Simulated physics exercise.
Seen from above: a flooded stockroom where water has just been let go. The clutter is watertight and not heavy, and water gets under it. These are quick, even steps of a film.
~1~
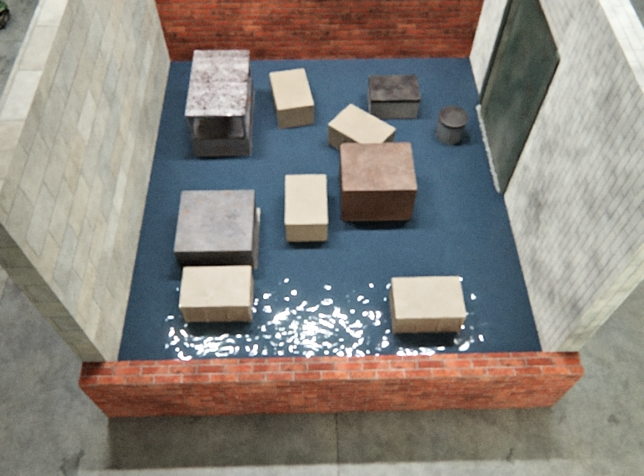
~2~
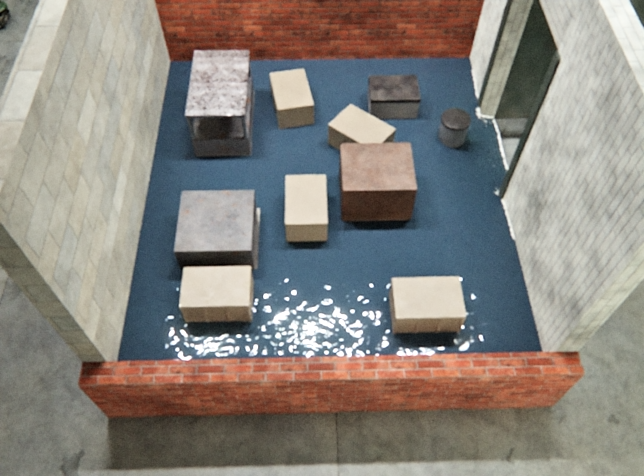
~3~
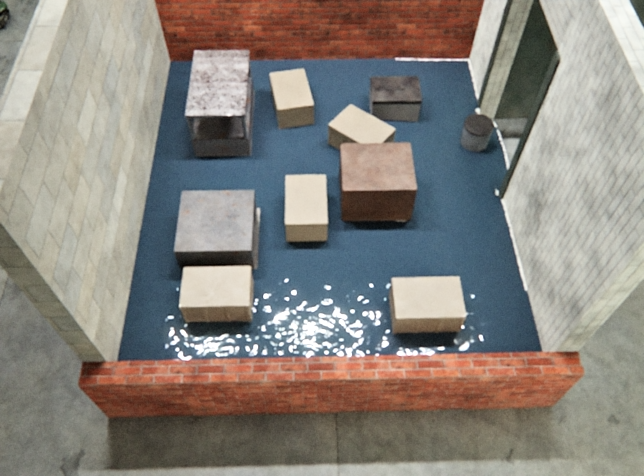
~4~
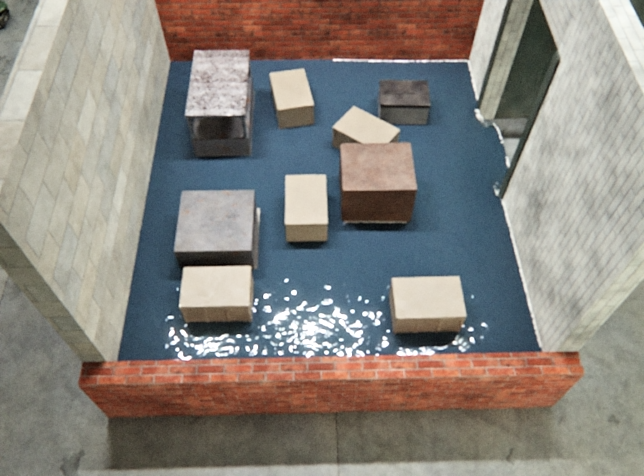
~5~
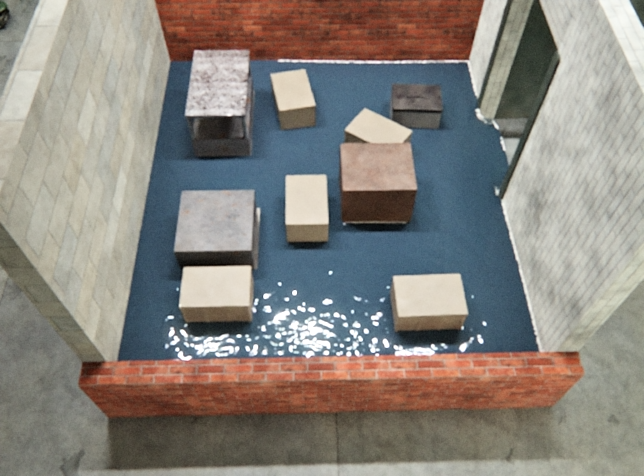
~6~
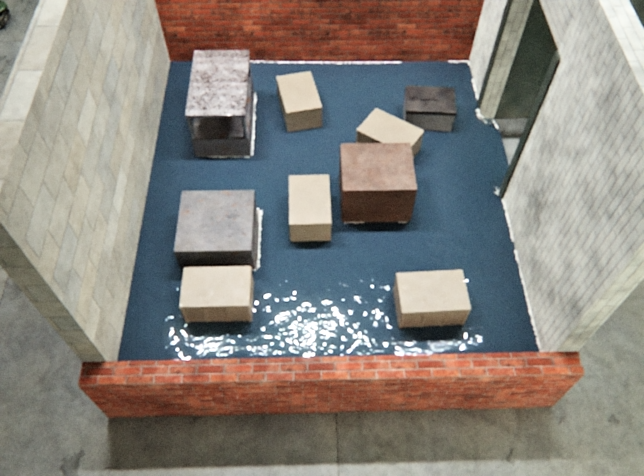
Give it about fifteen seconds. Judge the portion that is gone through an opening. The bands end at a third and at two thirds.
That comes to two thirds or above.
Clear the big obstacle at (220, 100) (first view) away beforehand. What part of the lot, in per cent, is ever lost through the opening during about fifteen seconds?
Near 70 in a hundred.
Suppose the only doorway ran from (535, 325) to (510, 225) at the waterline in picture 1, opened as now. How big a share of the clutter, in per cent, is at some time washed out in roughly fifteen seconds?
I make it 60 per cent.
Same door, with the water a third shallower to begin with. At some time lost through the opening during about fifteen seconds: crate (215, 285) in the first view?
For that one: Stays.
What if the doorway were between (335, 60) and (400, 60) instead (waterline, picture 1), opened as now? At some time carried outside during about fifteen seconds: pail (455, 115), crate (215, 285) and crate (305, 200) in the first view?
As listed: Out, inside, through.
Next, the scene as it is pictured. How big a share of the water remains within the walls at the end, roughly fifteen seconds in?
I make it 46 per cent.
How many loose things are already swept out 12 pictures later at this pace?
I count 3.
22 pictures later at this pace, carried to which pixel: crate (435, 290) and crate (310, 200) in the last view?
Near (480, 164) and (390, 122).
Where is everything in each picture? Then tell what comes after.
In the first frame, a chest at (394, 87) floats; a crate at (362, 127), afloat; 0 of 7 have shifted.
In the second frame, a chest at (394, 87) floats; a crate at (362, 127), afloat; 0 of 7 have shifted.
In the third frame, a chest at (396, 88), afloat; a crate at (362, 127), afloat; 1 of 7 have shifted.
In the fourth frame, a chest at (405, 92) floats, close to its start; a crate at (366, 128) floats, close to its start; 2 of 7 have shifted.
In the fifth frame, a chest at (417, 97) floats, close to its start; a crate at (378, 130) floats, close to its start; 3 of 7 have shifted.
In the sixth frame, a chest at (431, 99), afloat, a stride from its start; a crate at (390, 130) floats, close to its start; 5 of 7 have shifted.
A moment on, 1 of 7 are out; 6 afloat.
Next, 3 of 7 are out; 4 afloat.
Later, 4 of 7 are out; 3 afloat.
In the end, 6 of 7 are out; 1 afloat.
